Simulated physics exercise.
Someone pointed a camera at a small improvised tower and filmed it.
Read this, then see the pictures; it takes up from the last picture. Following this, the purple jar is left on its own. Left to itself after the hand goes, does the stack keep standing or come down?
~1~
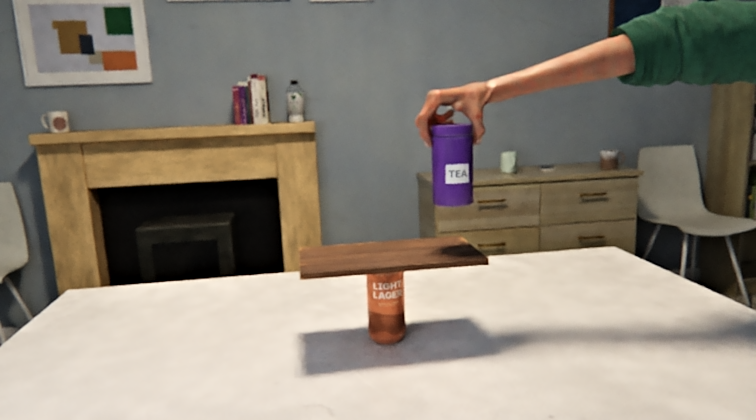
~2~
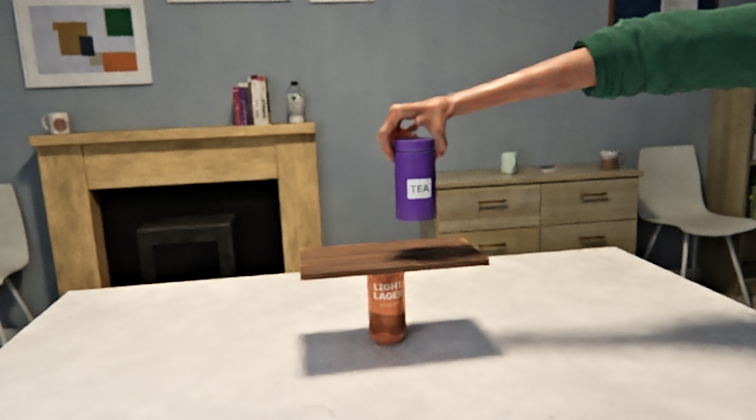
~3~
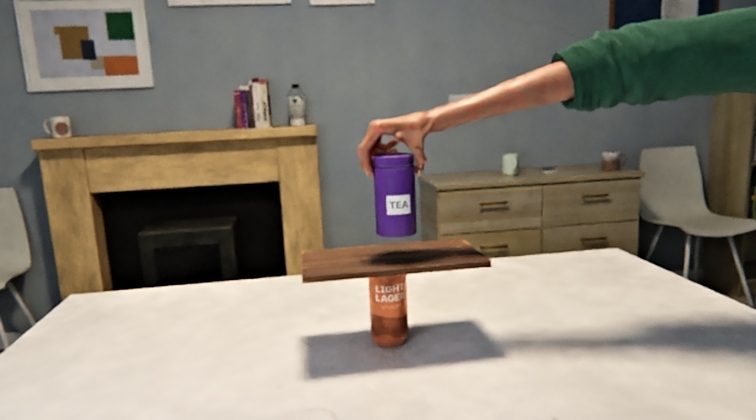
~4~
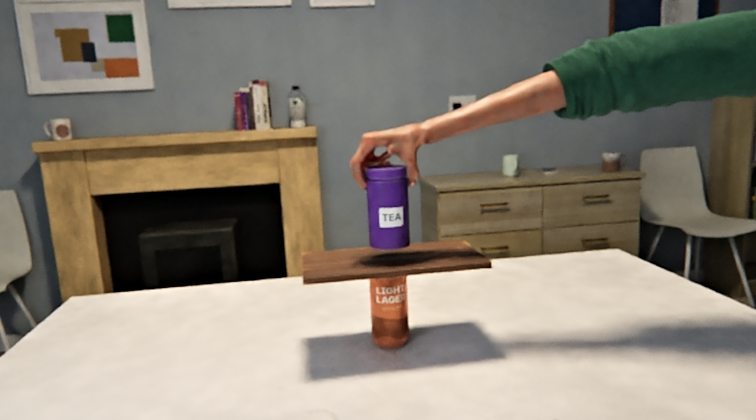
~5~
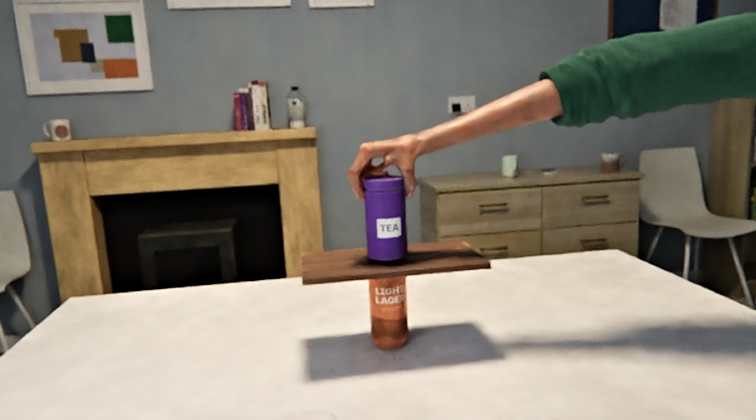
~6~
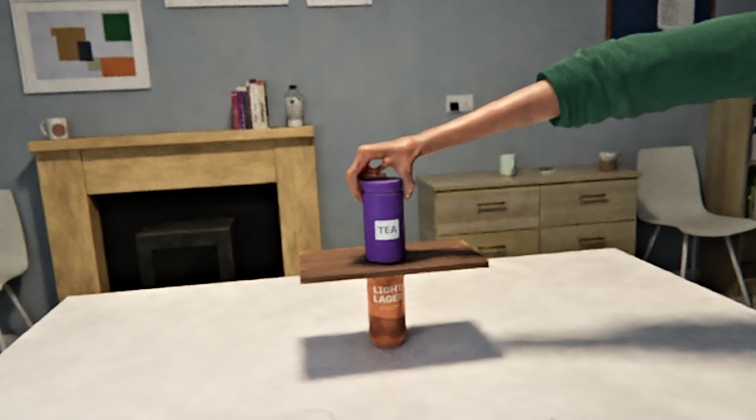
It keeps standing.
Then, 0.80 s later than the last frame, all is still.
Then, 1.70 s later than the last frame, purple jar resting near (384, 219).
When it is over, all 3 as before. End places, in pixels of the last picture, purple jar near (384, 219). The stack holds.
